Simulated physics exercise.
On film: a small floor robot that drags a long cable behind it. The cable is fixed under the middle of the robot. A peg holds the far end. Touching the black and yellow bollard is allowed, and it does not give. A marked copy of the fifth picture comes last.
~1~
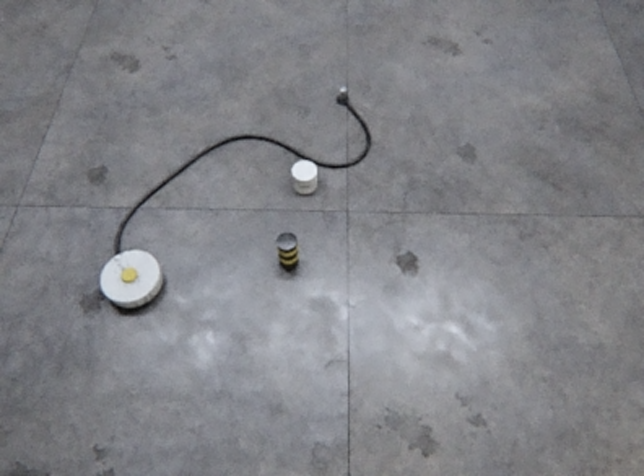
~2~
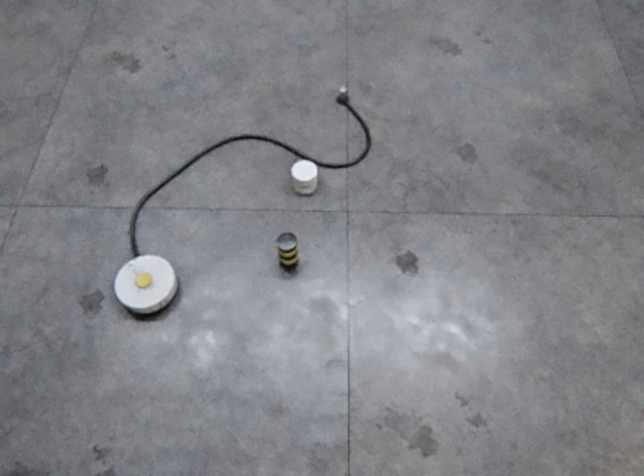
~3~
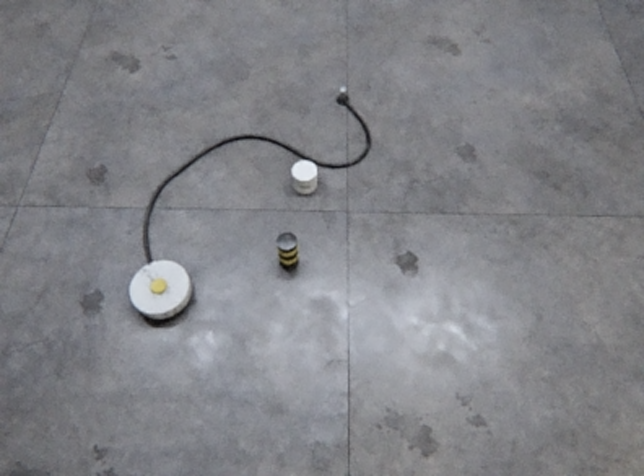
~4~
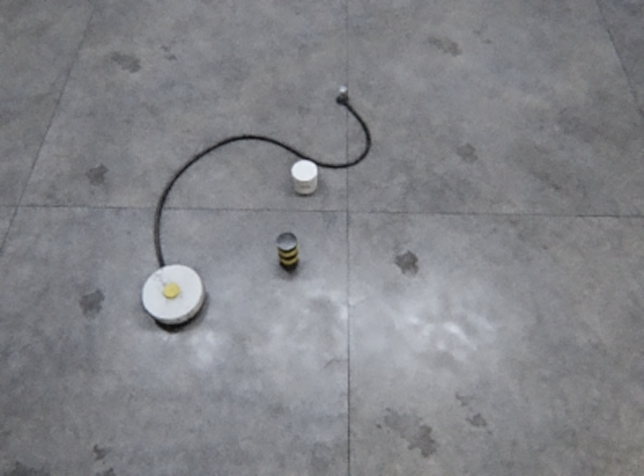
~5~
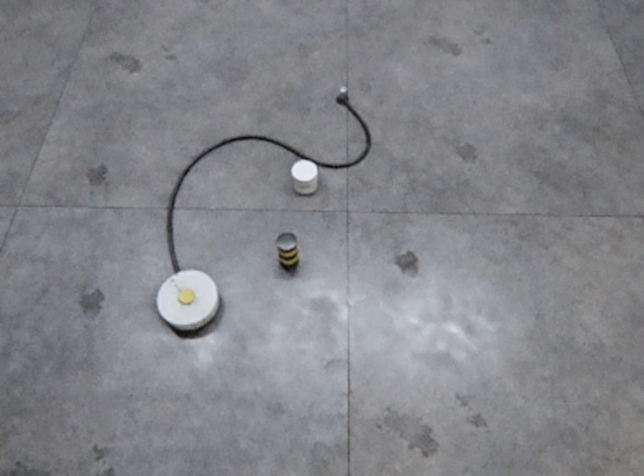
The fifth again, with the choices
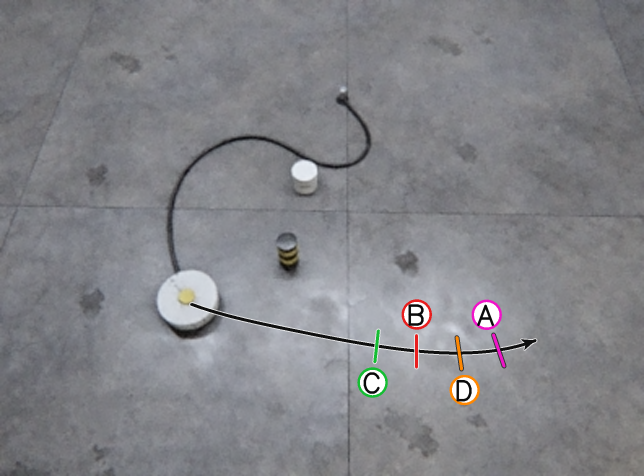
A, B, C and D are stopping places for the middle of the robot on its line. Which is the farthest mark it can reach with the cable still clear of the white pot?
The farthest safe stop is D.
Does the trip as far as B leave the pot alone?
For that mark, yes.
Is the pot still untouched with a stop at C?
Yes.
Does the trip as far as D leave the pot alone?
For that mark, yes.
On the marked copy, A at (499, 350); B at (417, 351); C at (377, 346); D at (459, 353); the route from (192, 304) via (359, 343) to (535, 341).
Taking D. A third of the way, robot (279, 324), middle of the cable (247, 145).
Two thirds of the way, robot (375, 342), middle of the cable (254, 167).
When it is over, robot (462, 350), middle of the cable (279, 213); only the bollard has been touched, if anything.
As for the rest, A brings the cable against the pot; B is safe but short; C is safe but short.
